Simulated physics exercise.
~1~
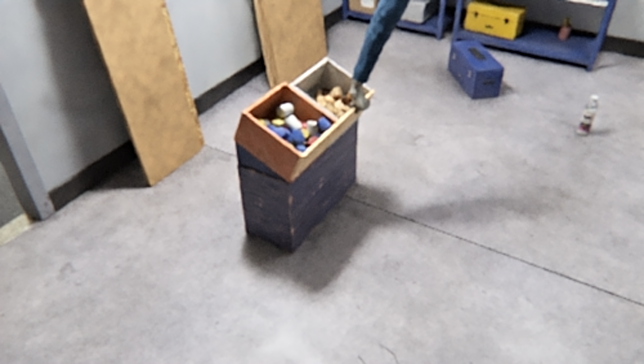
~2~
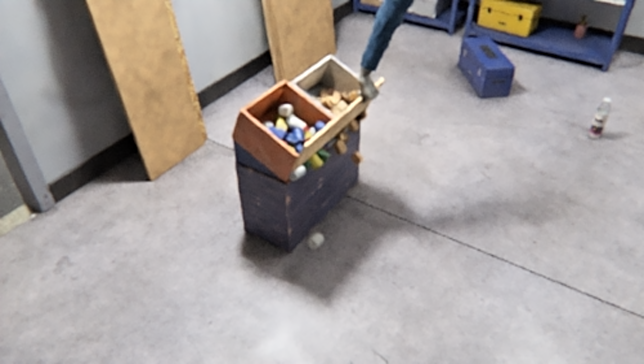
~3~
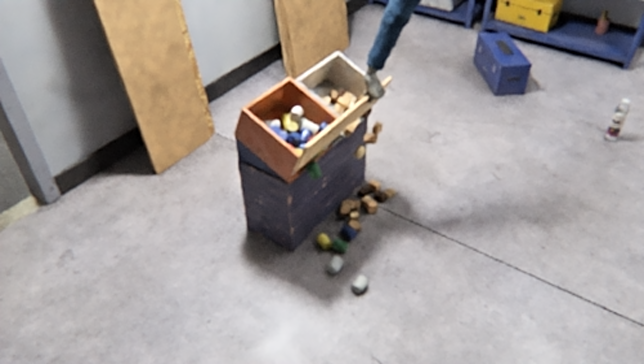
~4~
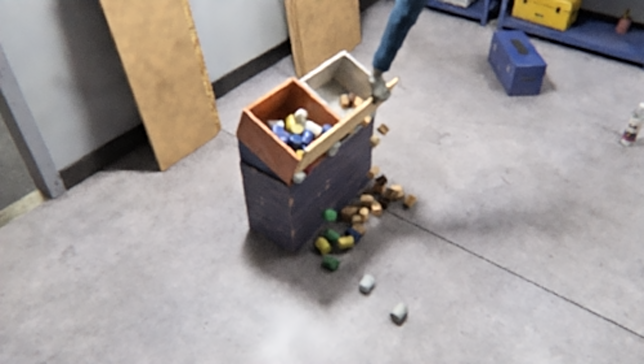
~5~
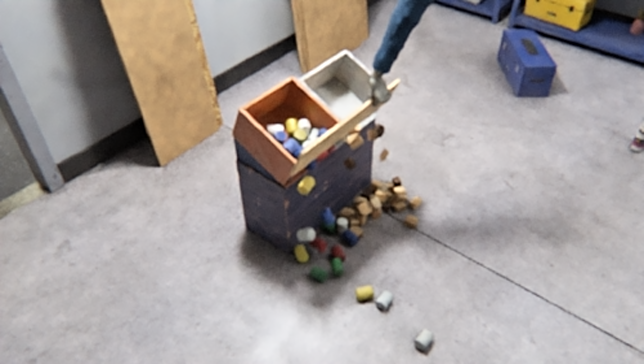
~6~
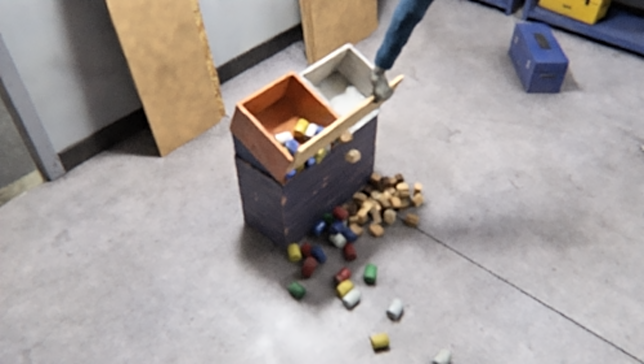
On a concrete floor, a blue arm opens a gate, spilling most blocks and many jars.
